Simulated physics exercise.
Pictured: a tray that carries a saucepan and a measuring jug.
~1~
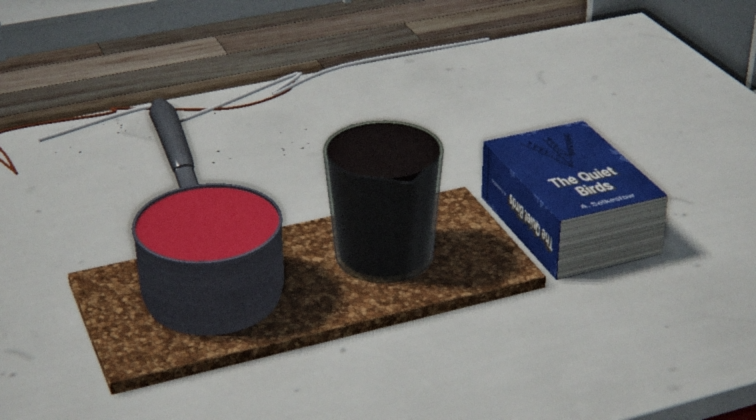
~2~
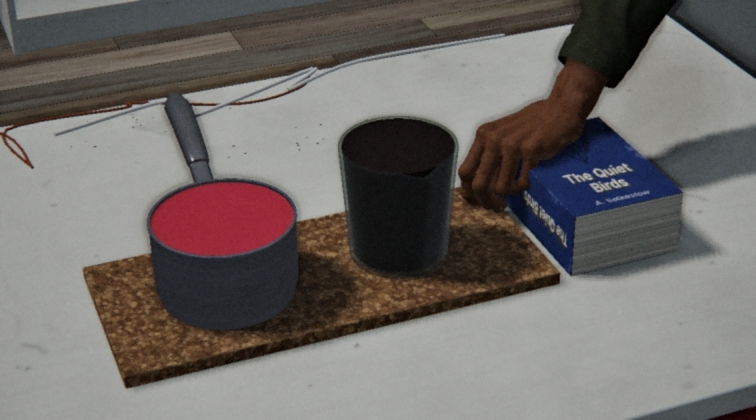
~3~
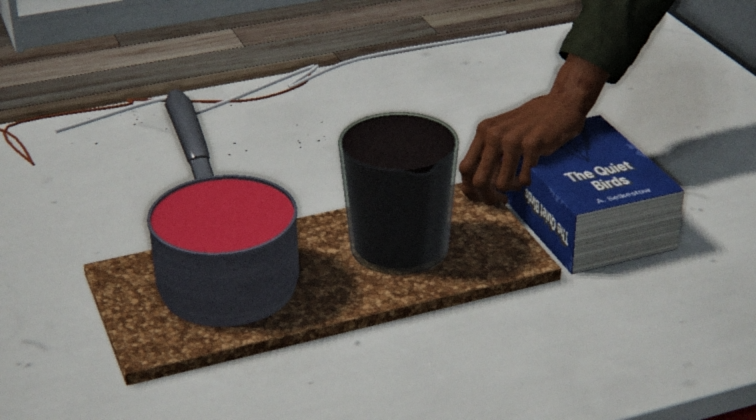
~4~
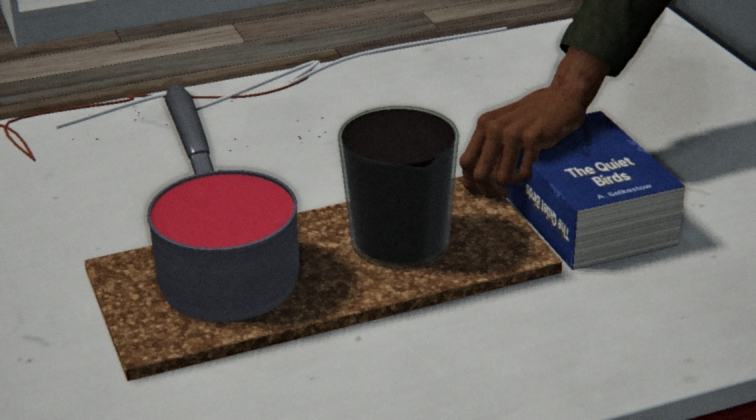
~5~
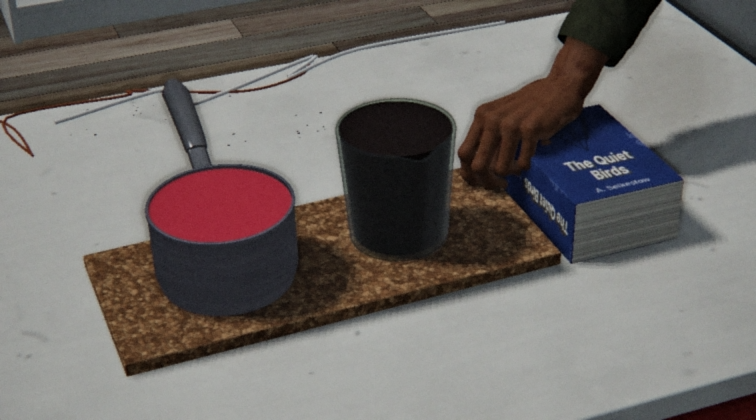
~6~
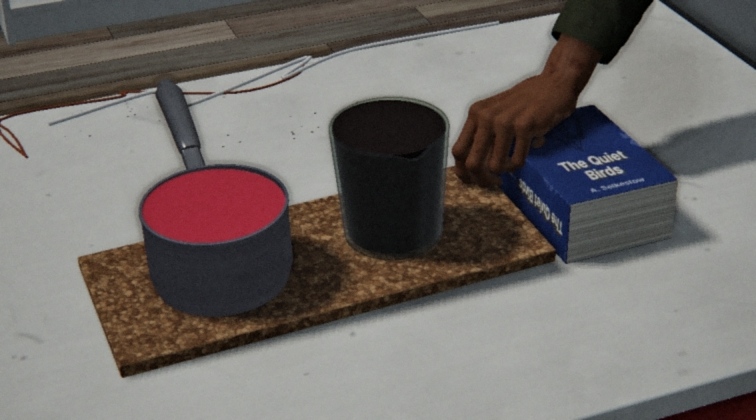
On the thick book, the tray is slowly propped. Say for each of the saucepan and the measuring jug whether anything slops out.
At the end, on the left the saucepan: Overflows. On the right the measuring jug: Overflows.
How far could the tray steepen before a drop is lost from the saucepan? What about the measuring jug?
6 and 4 degrees respectively.
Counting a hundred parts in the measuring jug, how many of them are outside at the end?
That comes to 6 per cent, as I see it.
A moment on, the tray slopes by about 6°; saucepan, a puddle lies under it; measuring jug, a puddle lies under it.
Further on, the tray slopes by about 12°; saucepan, a puddle lies under it; measuring jug, a puddle lies under it.
When it is over, the tray slopes by about 10°, resting on the thick book; saucepan, a puddle lies under it; measuring jug, a puddle lies under it.
